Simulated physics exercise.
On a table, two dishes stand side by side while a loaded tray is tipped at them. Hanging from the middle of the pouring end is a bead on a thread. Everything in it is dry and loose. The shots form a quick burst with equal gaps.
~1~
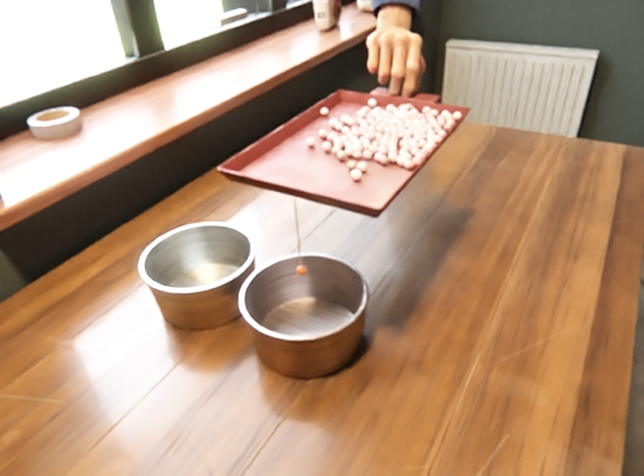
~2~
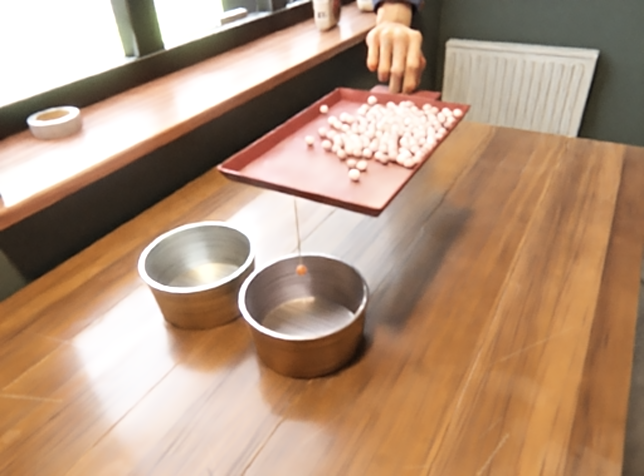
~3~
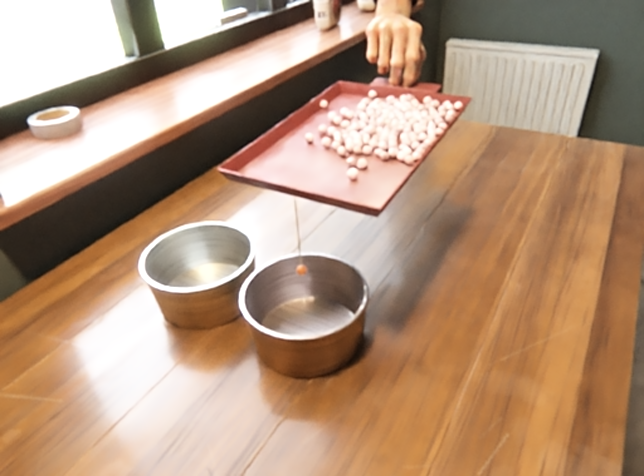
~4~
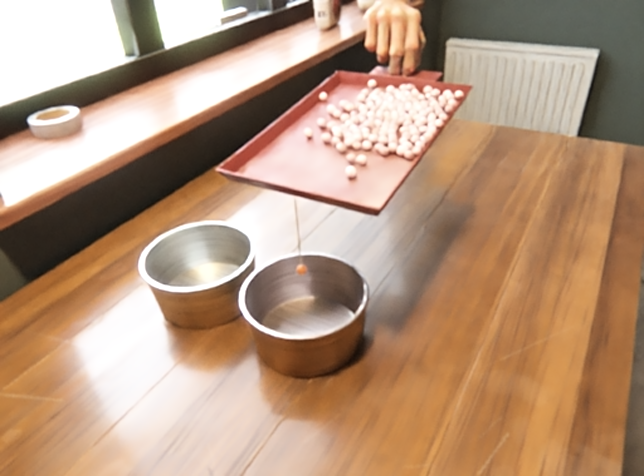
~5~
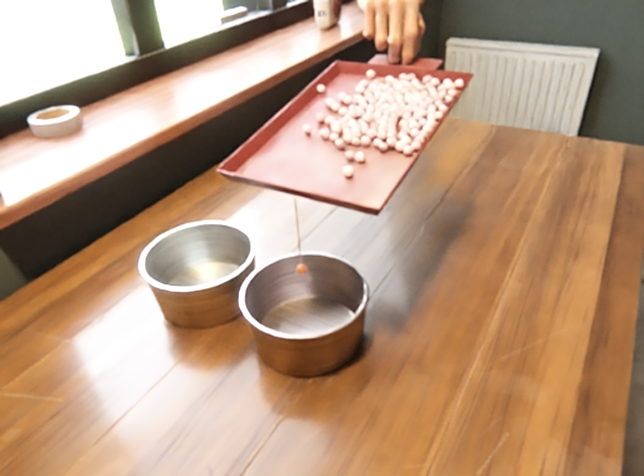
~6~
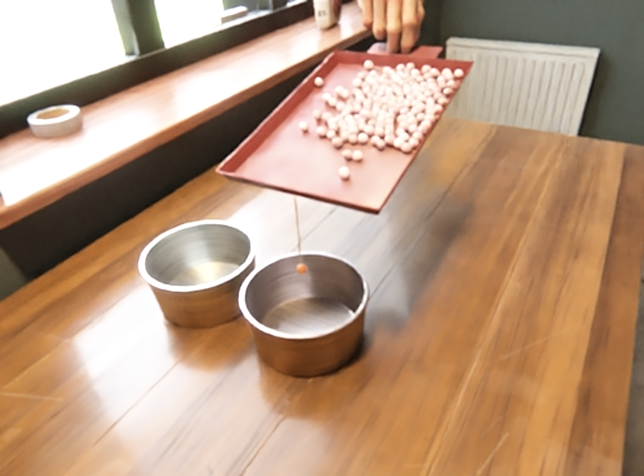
At first, a hand holds a red tray of small pale balls level above a wooden table, near two round metal dishes and a bead hanging on a thread. Then the hand slowly raises the tray's far end, tilting it slightly toward the dishes, and a few balls shift a little down its surface.
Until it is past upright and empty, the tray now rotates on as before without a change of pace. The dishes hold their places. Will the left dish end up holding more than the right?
I'd say the right dish gets the lion's share of it.
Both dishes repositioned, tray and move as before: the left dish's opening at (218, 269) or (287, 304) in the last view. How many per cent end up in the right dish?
50 %, 10 %.
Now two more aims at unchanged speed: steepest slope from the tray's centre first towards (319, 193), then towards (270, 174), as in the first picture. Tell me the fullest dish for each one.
Results - the dish on the right side first, the dish on the left side second.
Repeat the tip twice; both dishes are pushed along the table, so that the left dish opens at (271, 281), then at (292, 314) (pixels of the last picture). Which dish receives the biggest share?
Try 1 - the dish at left, try 2 - the dish at left.
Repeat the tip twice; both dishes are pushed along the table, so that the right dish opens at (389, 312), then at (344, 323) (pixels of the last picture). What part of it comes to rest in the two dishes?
Close to 70 in a hundred, followed by close to 90 in a hundred.
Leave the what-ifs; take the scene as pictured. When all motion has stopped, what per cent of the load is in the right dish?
I'd put that share near 50 per cent.
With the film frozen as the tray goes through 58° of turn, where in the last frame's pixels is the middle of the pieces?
Centre estimate: (293, 197).
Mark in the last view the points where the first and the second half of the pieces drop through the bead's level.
Near (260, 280) to start, and near (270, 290) afterwards.
Just after the last frame, tray tipped steeply; roughly half on the tray; roughly a quarter in the right dish; about a tenth in the left dish; roughly a quarter outside both; just a few in the air.
A moment on, tray tipped right over; roughly half in the right dish; about a tenth in the left dish; roughly a third outside both.
Further on, tray tipped past a quarter turn; roughly half in the right dish; about a tenth in the left dish; roughly a third outside both.
When it is over, tray tipped past a quarter turn; roughly half in the right dish; about a tenth in the left dish; roughly a third outside both.
